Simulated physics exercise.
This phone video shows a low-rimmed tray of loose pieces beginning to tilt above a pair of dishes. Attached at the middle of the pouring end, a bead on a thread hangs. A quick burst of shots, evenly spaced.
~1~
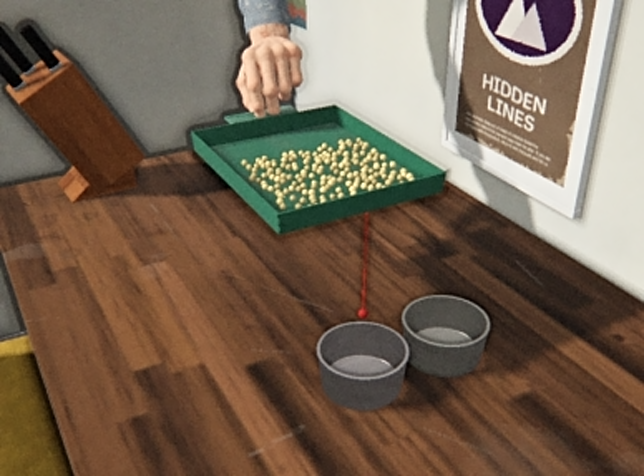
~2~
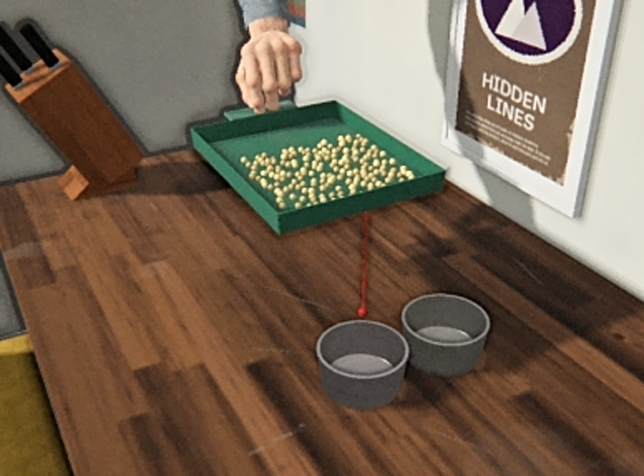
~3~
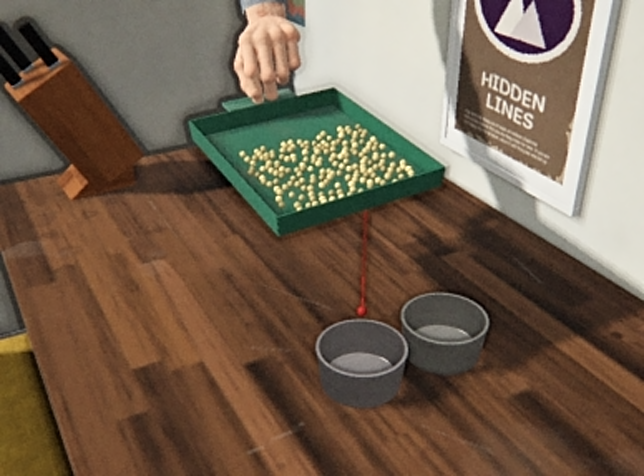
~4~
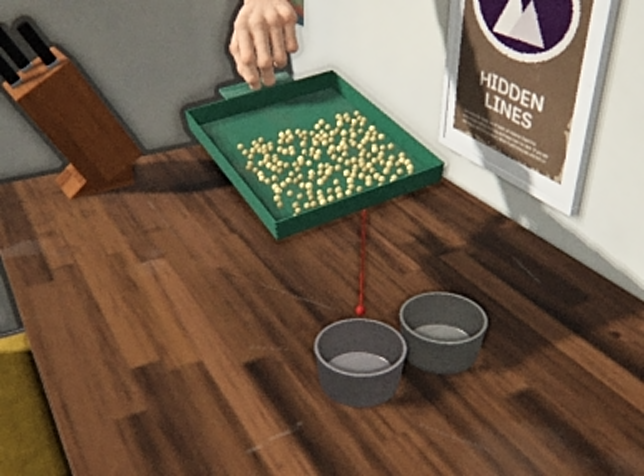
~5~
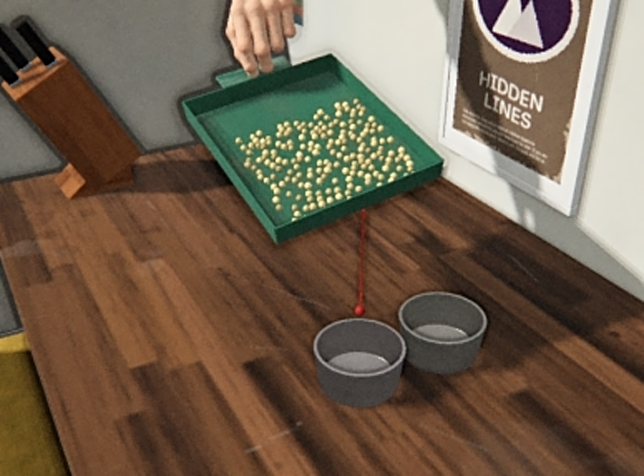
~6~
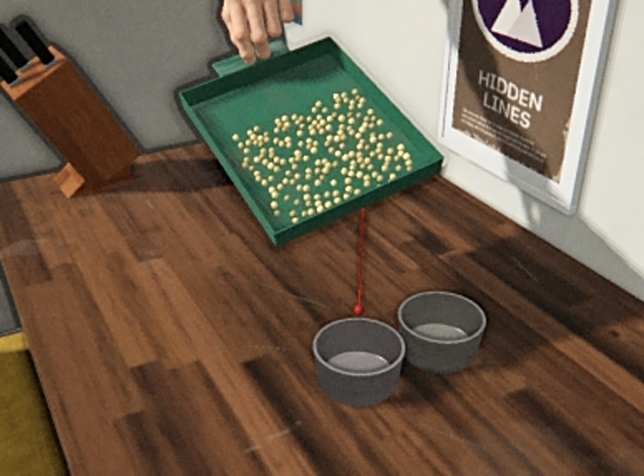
To begin with, a hand holds a green tray of small pale beans nearly level above two grey dishes on a wooden table, a red bead hanging beneath on a thread. The hand then raises the back, tilting the tray gradually toward its lower left front corner, and the beans shift slightly.
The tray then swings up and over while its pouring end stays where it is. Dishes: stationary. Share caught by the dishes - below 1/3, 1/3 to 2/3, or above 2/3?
Smaller than a third.
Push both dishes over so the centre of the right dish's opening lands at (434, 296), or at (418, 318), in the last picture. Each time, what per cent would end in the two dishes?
First placement: 0 per cent; second placement: 20 per cent.
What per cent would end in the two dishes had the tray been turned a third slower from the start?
Around 10 percent.
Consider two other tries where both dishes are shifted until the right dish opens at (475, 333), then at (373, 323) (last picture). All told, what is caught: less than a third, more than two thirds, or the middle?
Taking the tries in order: Under a third and more than two thirds.
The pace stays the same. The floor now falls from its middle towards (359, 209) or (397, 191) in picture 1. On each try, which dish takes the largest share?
The first tilt favours the left-side dish and the second the right-side dish.
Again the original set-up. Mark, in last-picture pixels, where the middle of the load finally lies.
Roughly at (277, 386).
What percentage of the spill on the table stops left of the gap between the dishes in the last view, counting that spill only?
Close to 100 in a hundred.
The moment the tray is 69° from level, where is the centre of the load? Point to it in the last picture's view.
The load is centred about (302, 221).
Soon after the last picture, tray tipped steeply; nearly all on the tray; a stray few outside both; a small part in the air.
A little later, tray tipped past a quarter turn; about two thirds on the tray; about a quarter outside both; a small part in the air.
Later still, tray tipped past a quarter turn; a small part in the left dish; most outside both.
At rest, tray tipped past a quarter turn; a small part in the left dish; none in the right dish; most outside both.
